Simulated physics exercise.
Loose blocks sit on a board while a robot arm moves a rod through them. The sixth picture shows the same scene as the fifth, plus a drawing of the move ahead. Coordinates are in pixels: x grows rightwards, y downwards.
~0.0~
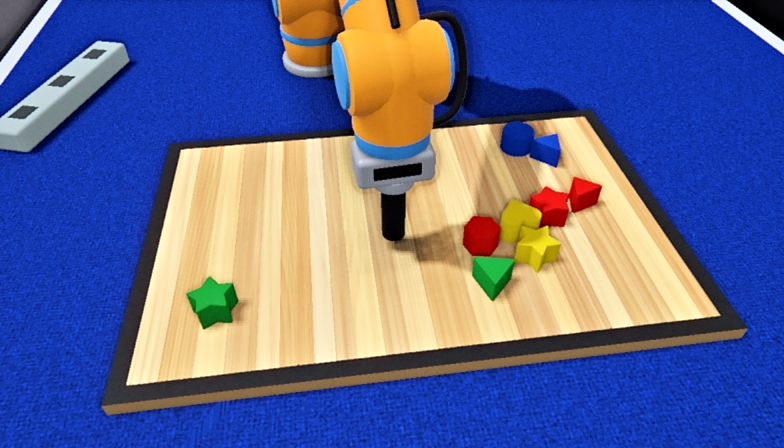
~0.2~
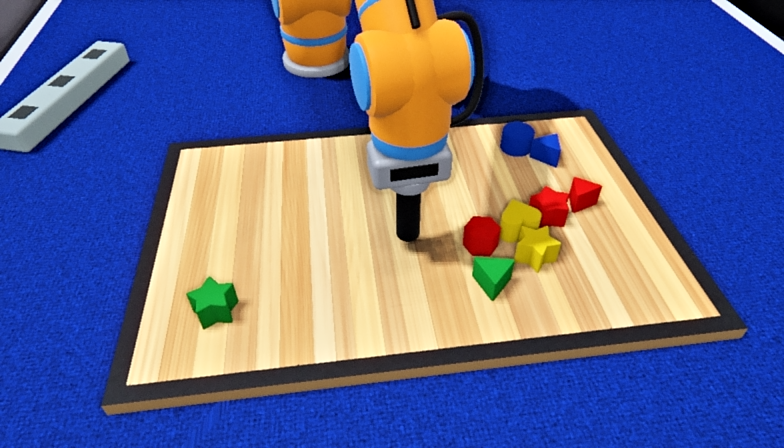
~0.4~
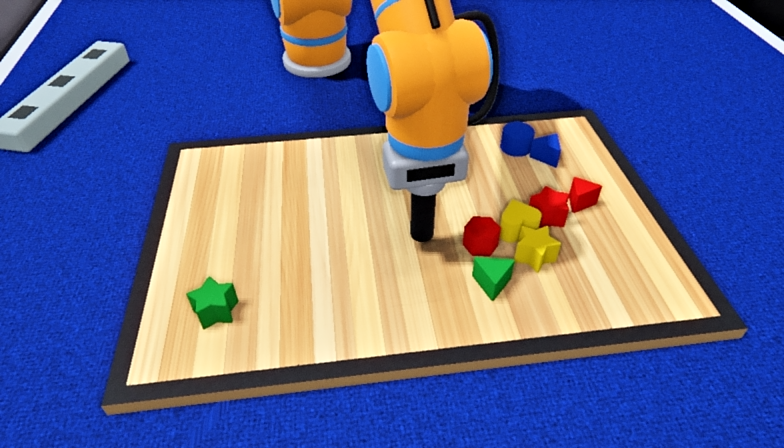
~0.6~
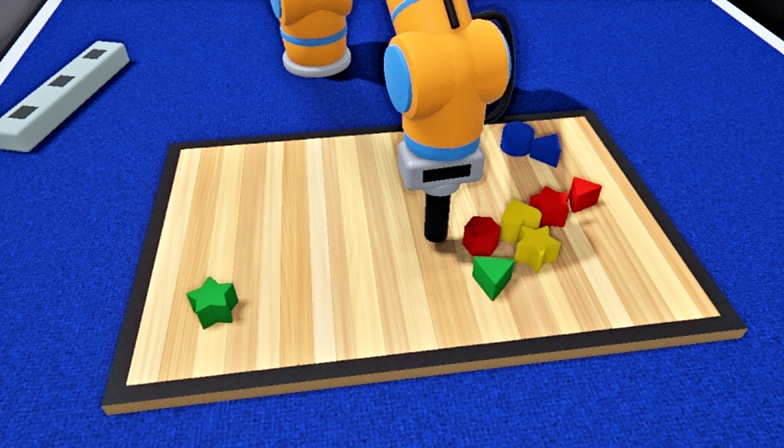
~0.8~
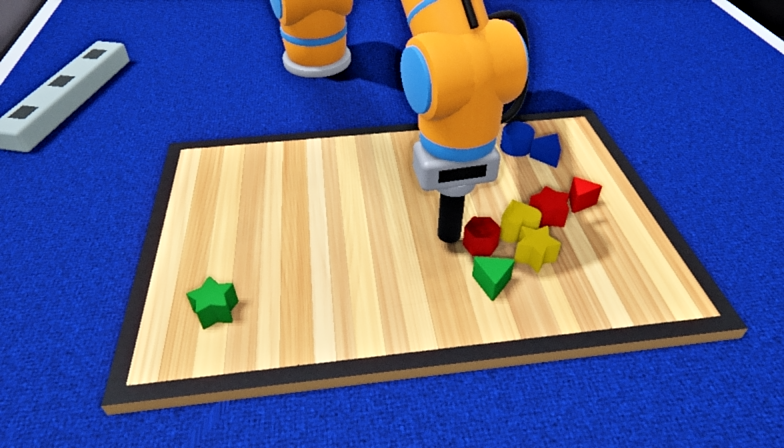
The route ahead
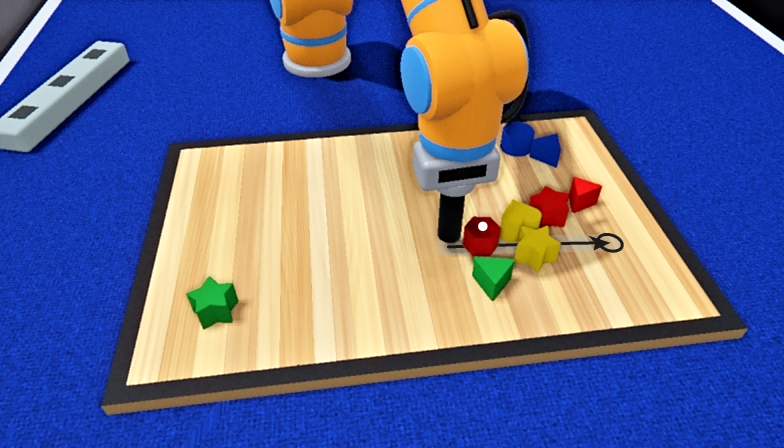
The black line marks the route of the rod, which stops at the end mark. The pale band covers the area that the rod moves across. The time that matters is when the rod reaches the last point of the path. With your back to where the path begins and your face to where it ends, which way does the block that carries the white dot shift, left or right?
It shifts to the right.
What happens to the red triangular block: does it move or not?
It is shifted.
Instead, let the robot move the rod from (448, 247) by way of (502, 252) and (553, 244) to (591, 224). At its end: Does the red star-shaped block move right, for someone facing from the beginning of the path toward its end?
Answer: No.
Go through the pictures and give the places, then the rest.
In the first frame, tip of the rod at (394, 234), middles of tops, red hexagonal block at (483, 226), yellow heart block at (520, 213), yellow star-shaped block at (538, 238), red star-shaped block at (552, 198), red triangular block at (585, 185).
In the second frame, rod at (408, 234), nothing pushed.
In the third frame, rod at (422, 234), nothing pushed.
In the fourth frame, rod at (436, 235), nothing pushed.
In the fifth frame, rod at (449, 235), red hexagonal block at (483, 226), yellow heart block at (520, 213), yellow star-shaped block at (538, 238), red star-shaped block at (552, 198), red triangular block at (585, 185).
The line goes from (448, 247) directly to (610, 243); the dot is on the red hexagonal block.
On the path given first. One third of the way, rod at (505, 233); red hexagonal block at (536, 231), turned 30° clockwise; yellow heart block at (560, 215), turned 40° anticlockwise; yellow star-shaped block at (563, 247), turned 30° clockwise; red star-shaped block at (562, 194), turned 55° anticlockwise; red triangular block at (587, 182).
Two thirds of the way, rod at (560, 232); red hexagonal block at (586, 241), turned 90° clockwise; yellow heart block at (590, 217), turned 105° anticlockwise; yellow star-shaped block at (587, 264), turned 85° clockwise; red star-shaped block at (563, 193), turned 65° anticlockwise; red triangular block at (588, 180).
At the end, rod at (614, 231); red hexagonal block at (609, 246), turned 140° clockwise; yellow heart block at (619, 207), turned 195° anticlockwise; yellow star-shaped block at (589, 266), turned 100° clockwise; red star-shaped block at (563, 193), turned 65° anticlockwise; red triangular block at (588, 180).
